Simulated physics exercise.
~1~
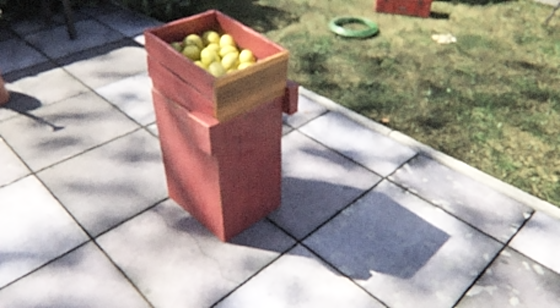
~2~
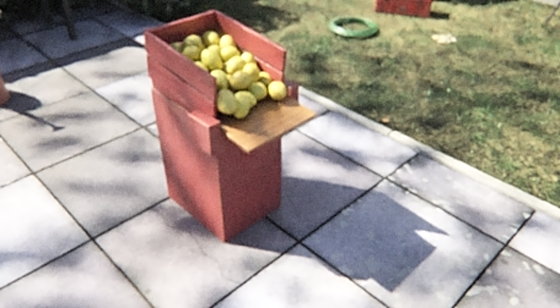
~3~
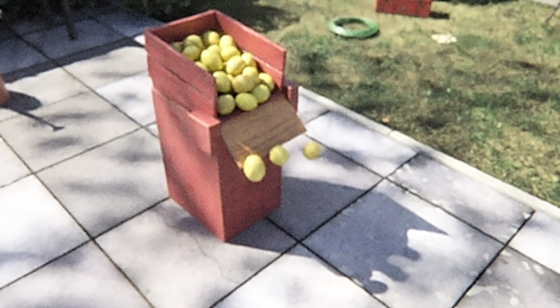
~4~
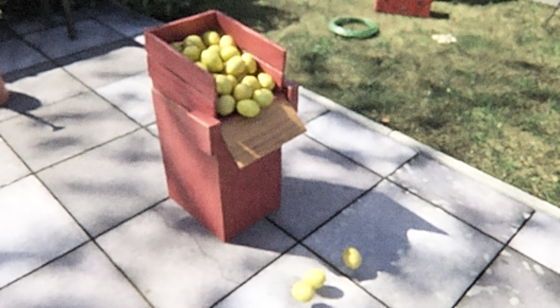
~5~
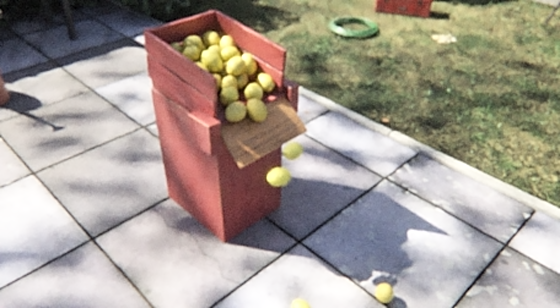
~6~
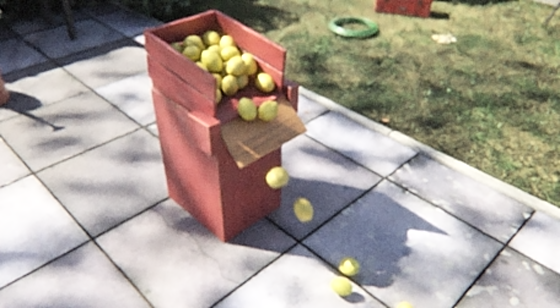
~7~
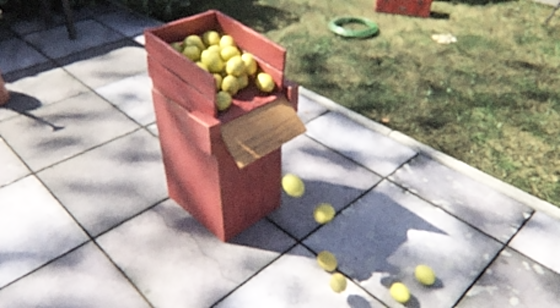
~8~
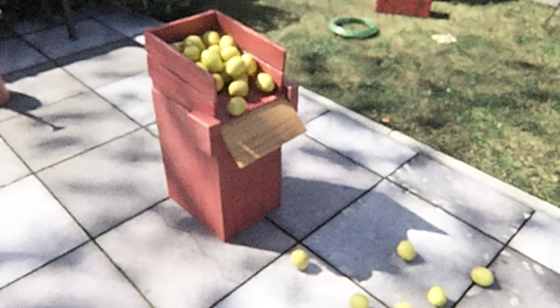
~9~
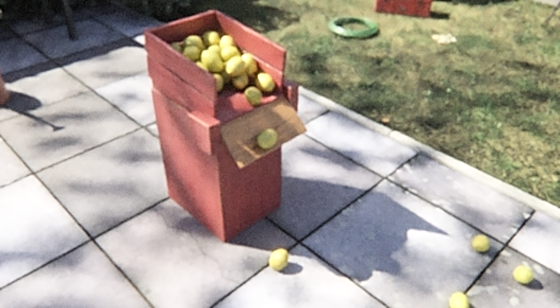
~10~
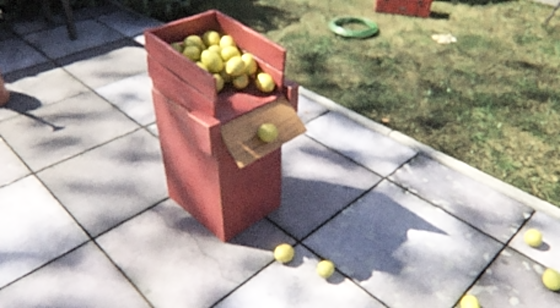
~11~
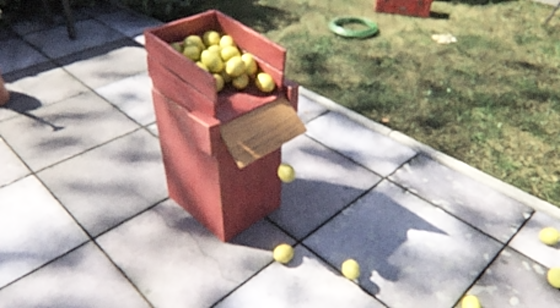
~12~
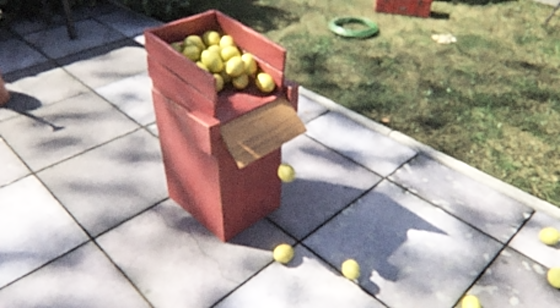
On a sunlit patio, a red bin's front flap drops and some lemons tumble out.
